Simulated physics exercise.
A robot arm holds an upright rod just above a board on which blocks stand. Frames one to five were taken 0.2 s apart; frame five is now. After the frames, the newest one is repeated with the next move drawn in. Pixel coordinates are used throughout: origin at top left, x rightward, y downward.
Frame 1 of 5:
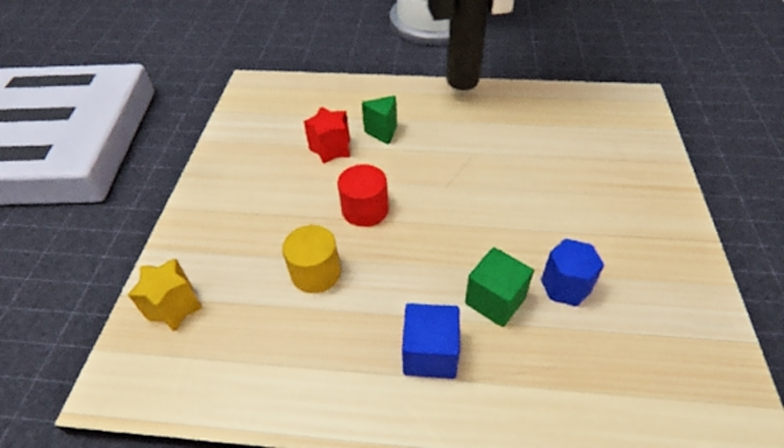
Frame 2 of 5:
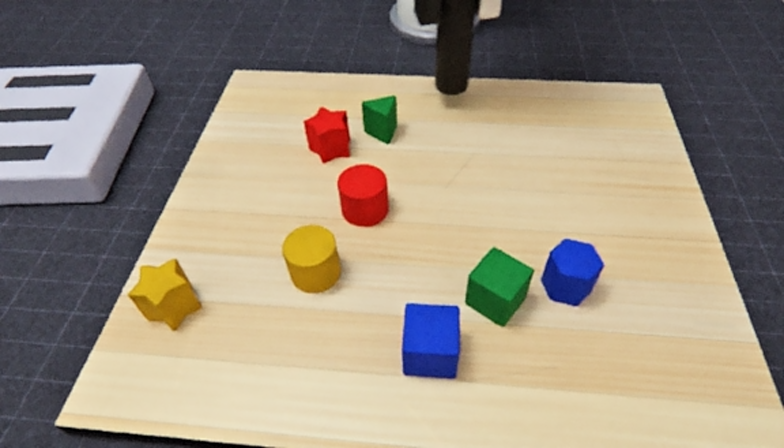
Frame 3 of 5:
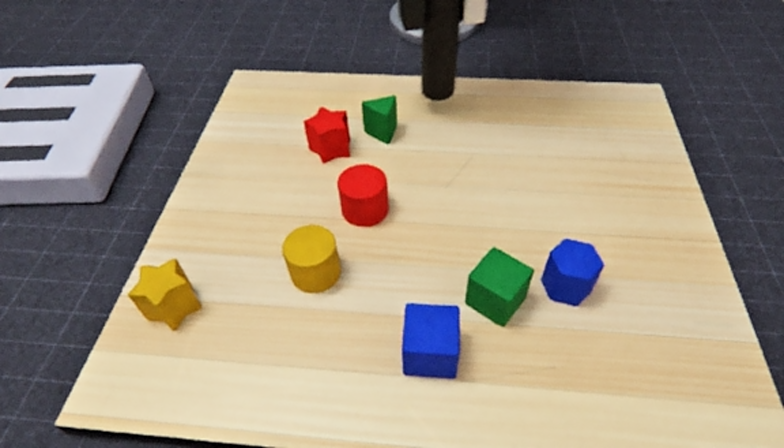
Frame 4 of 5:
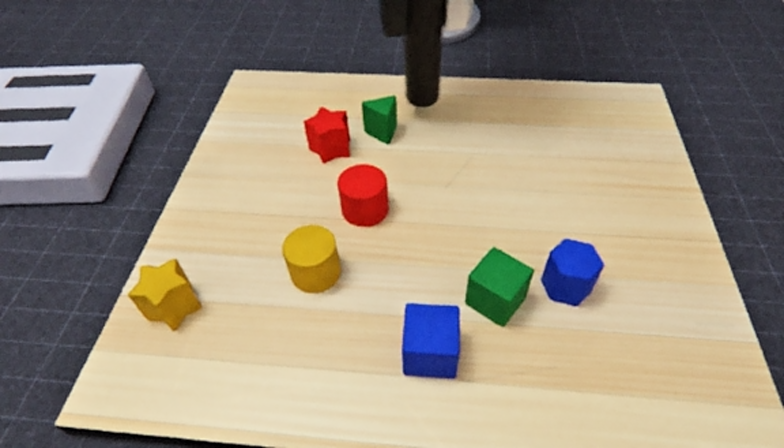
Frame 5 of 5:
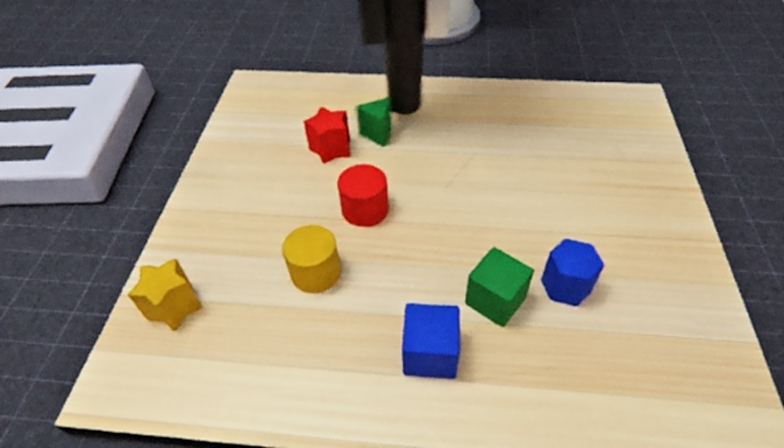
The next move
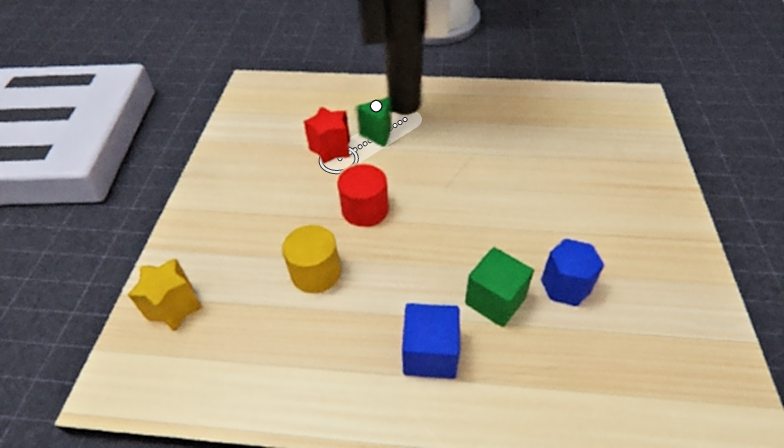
A dark upright rod on a robot arm moves steadily left and slightly nearer along the far edge of a wooden board holding eight coloured blocks. It reaches the green triangle beside the red star and nudges it slightly left, while the other blocks stay still.
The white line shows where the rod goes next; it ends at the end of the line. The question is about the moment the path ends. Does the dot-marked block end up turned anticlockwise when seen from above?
That would be a yes.
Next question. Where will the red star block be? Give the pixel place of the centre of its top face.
The red star block ends near (292, 129).
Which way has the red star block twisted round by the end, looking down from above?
That block twists clockwise.
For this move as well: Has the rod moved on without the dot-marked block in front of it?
Final answer: No.
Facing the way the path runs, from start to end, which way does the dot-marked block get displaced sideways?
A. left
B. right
A - left.
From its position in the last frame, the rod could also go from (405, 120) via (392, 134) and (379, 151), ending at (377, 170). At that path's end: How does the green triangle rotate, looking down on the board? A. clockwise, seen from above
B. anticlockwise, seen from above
Choice A: Clockwise, seen from above.
Drawn move, from (405, 120) to (339, 159); the dot is on the green triangle.
The first path, step by step. Halfway along, rod (372, 125); red star block (317, 124), turned 25° clockwise; green triangle (349, 130), turned 30° anticlockwise.
At the end, rod (337, 146); red star block (292, 129), turned 50° clockwise; red circle still; green triangle (325, 151), turned 95° anticlockwise.
